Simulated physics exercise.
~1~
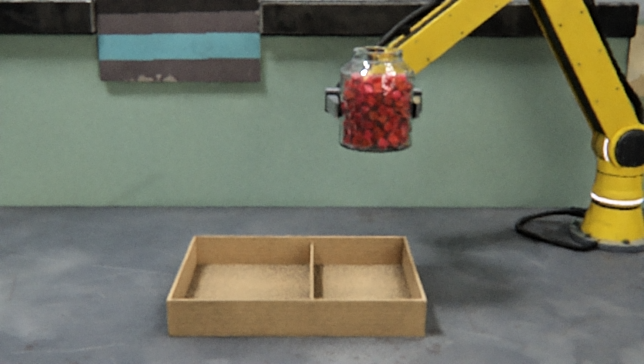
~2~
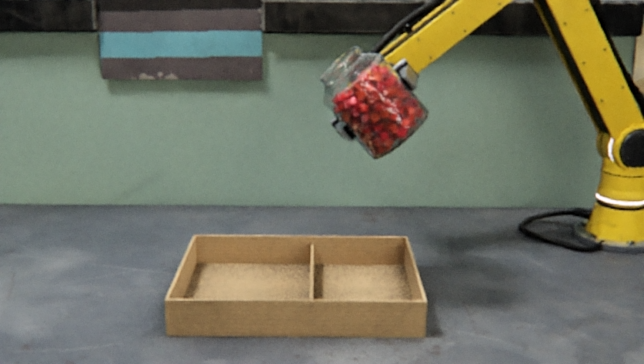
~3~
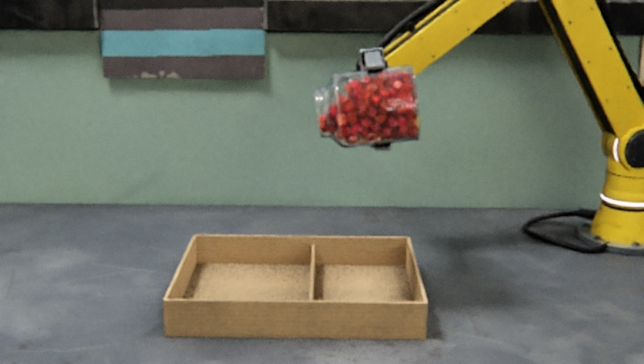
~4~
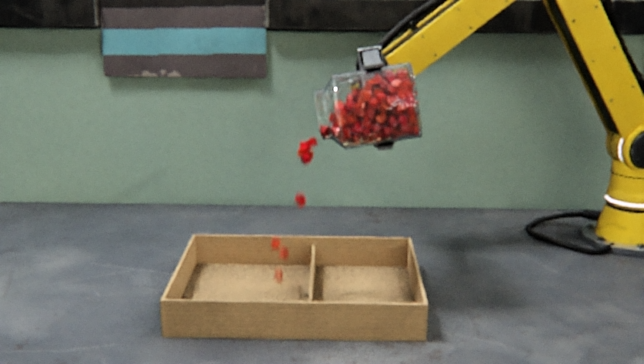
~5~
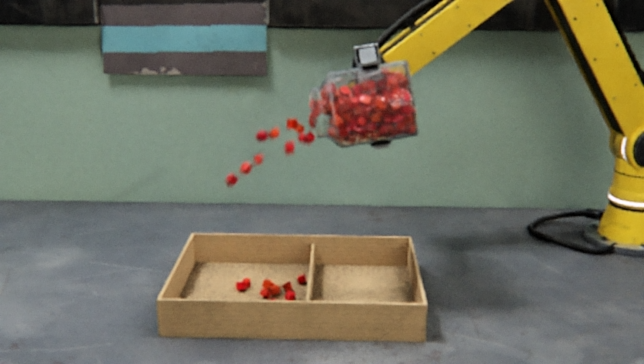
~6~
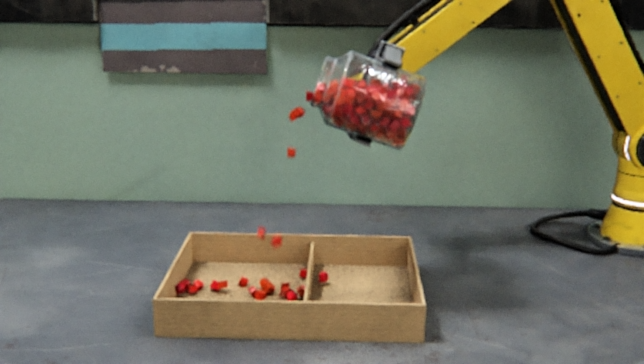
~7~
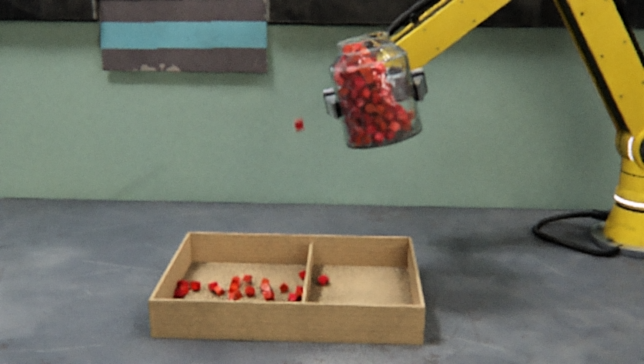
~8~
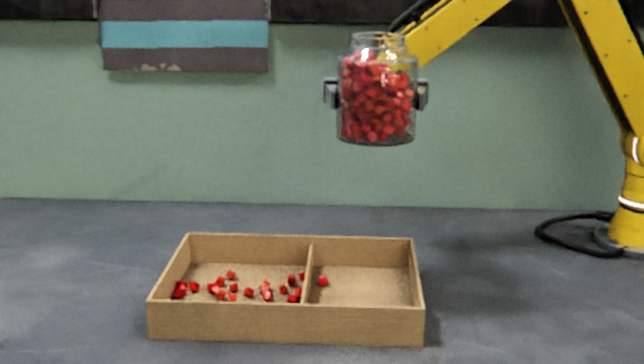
A yellow robot arm reaches in from the right, gripping a clear glass jar of red vegetable dice above a grey table top, seen from the front against a pale green wall with a striped cloth. Below sits an open brown tray, split by a cross wall. The arm tips the jar to the left until it lies on its side, and dice tumble from its mouth, scattering mostly into the left part. The arm then turns the jar upright again as the last pieces fall. Most dice stay in the jar, with a lone one in the right part.
